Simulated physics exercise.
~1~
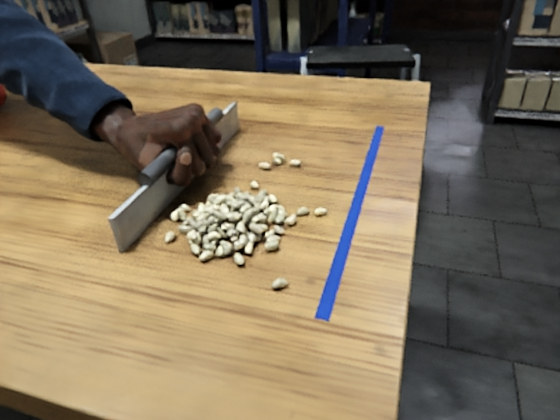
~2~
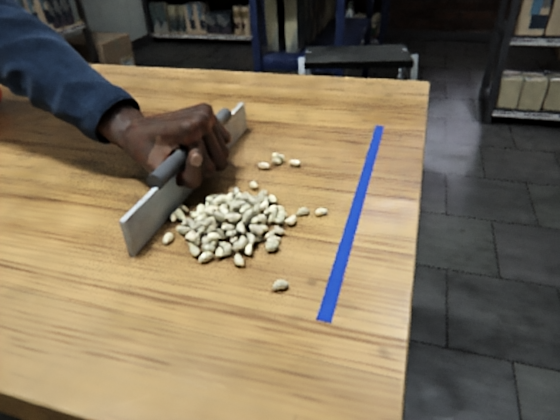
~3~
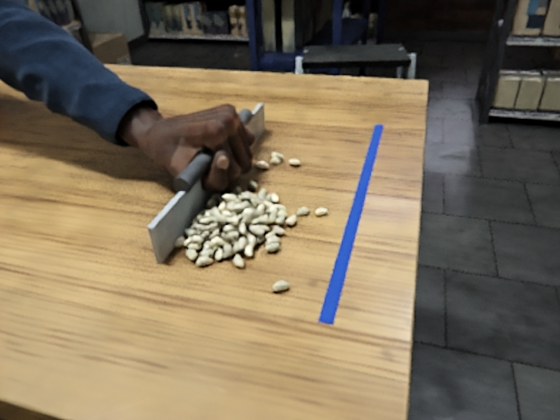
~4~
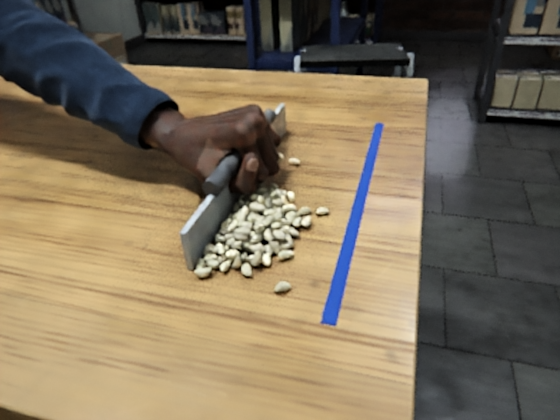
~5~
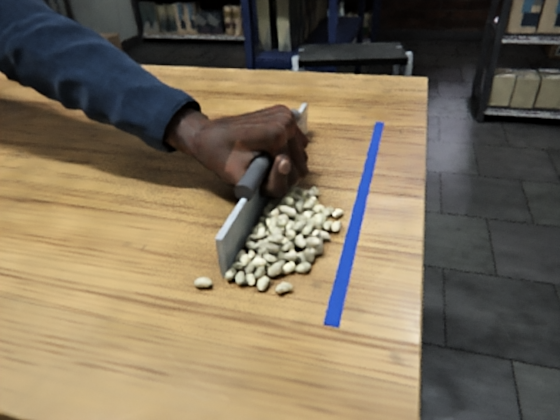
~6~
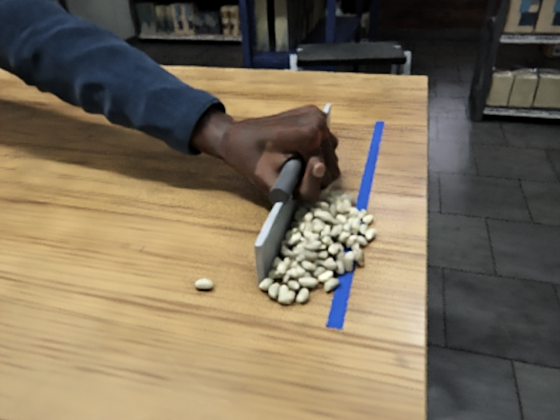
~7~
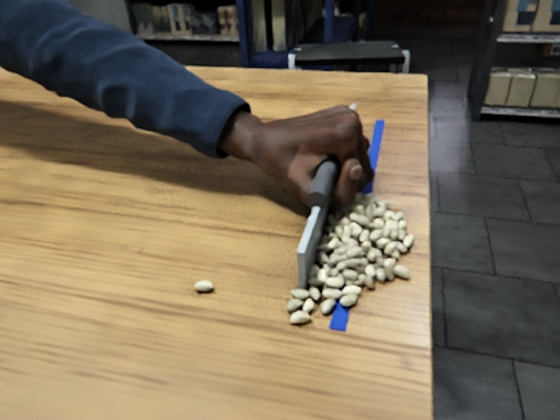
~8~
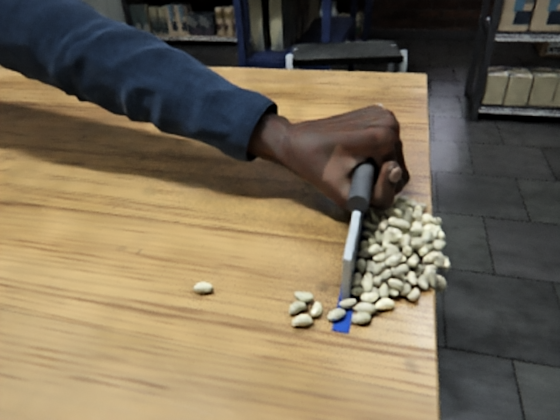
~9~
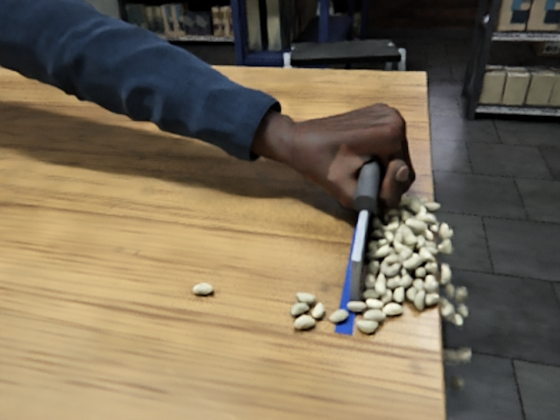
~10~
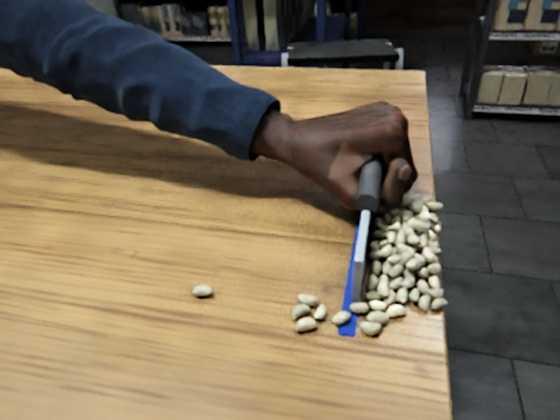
A hand with a gray-handled scraper pushed a pile of pale beans rightward across a wooden table and stopped at the blue tape, leaving a few behind, while some beans tumbled off the right edge and the rest stayed bunched along it.
